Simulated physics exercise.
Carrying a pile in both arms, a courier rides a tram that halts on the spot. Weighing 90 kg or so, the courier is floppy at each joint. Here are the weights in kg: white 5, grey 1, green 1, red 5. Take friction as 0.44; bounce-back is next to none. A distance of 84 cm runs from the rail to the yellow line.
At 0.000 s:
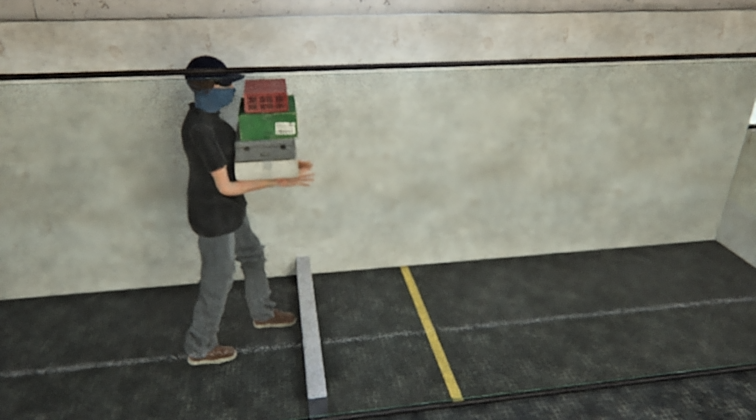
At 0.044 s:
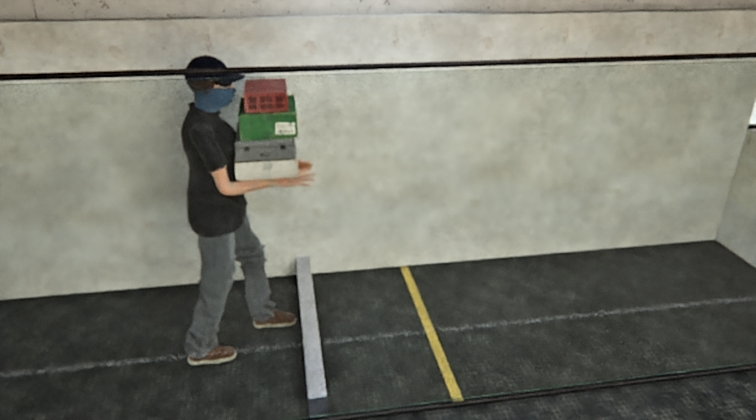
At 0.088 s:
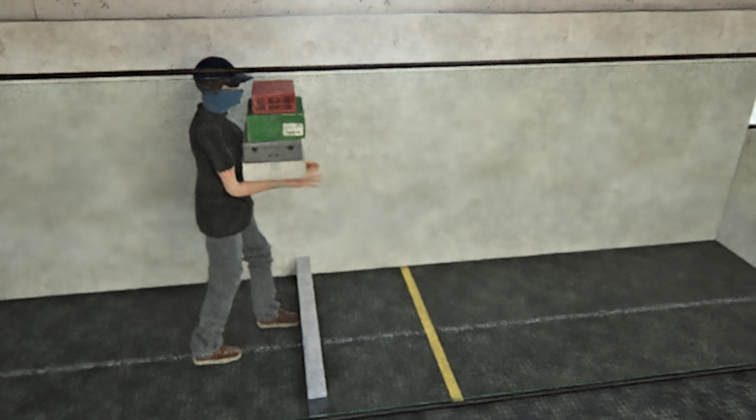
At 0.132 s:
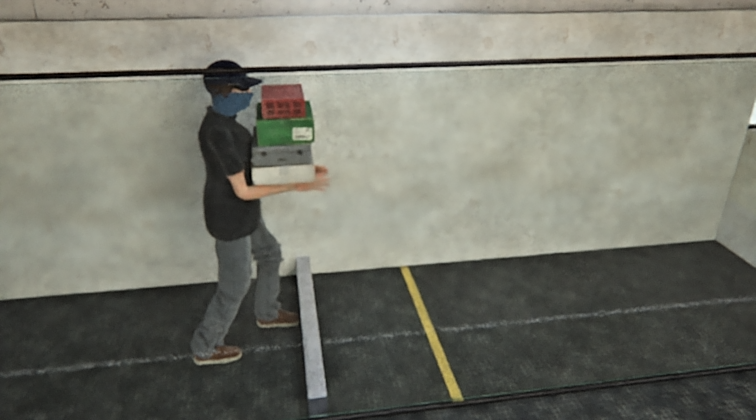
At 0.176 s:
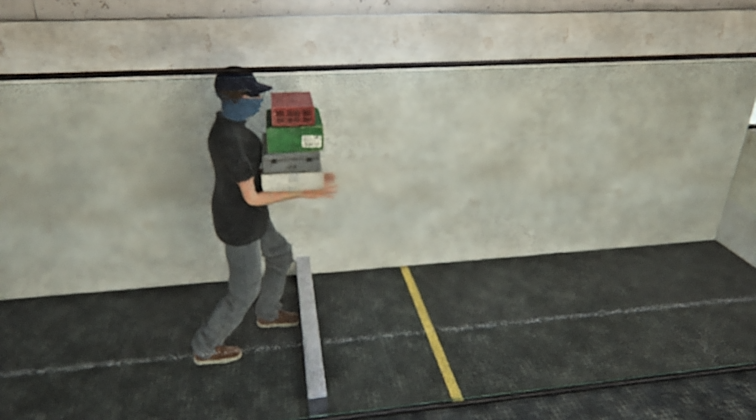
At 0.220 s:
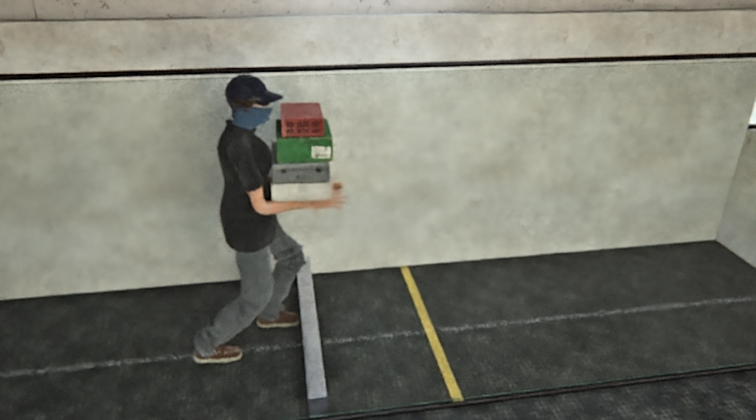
A masked courier holding a stack of boxes stands still, then leans right, knees bending.
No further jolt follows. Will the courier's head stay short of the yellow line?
Yes, it comes to rest before reaching the line.
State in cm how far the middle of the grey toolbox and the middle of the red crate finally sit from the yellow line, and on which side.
So the grey toolbox finishes 0 centimetres past, while the red crate finishes 60 centimetres past.
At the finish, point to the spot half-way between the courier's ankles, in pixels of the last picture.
Near pixel (234, 293).
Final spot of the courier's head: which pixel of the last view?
(387, 278).
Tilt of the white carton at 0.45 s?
Tilt: Approx. 40°.
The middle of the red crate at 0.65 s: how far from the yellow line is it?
Measured short of the mark: Approx. 0 cm.
After 0.45 s the courier's head is 77 cm short of the yellow line, near (304, 178) in the last picture's view.
After 0.65 s the courier's head is 47 cm short of the yellow line, near (355, 245) in the last picture's view.
After 0.95 s the courier's head is 30 cm short of the yellow line, near (376, 273) in the last picture's view; the grey toolbox 7 cm short of the yellow line, tilted 130°.
When all is still (2.9 s), white carton stops short of the yellow line; green parcel crosses the yellow line; red crate crosses the yellow line; courier's head stops short of the yellow line.
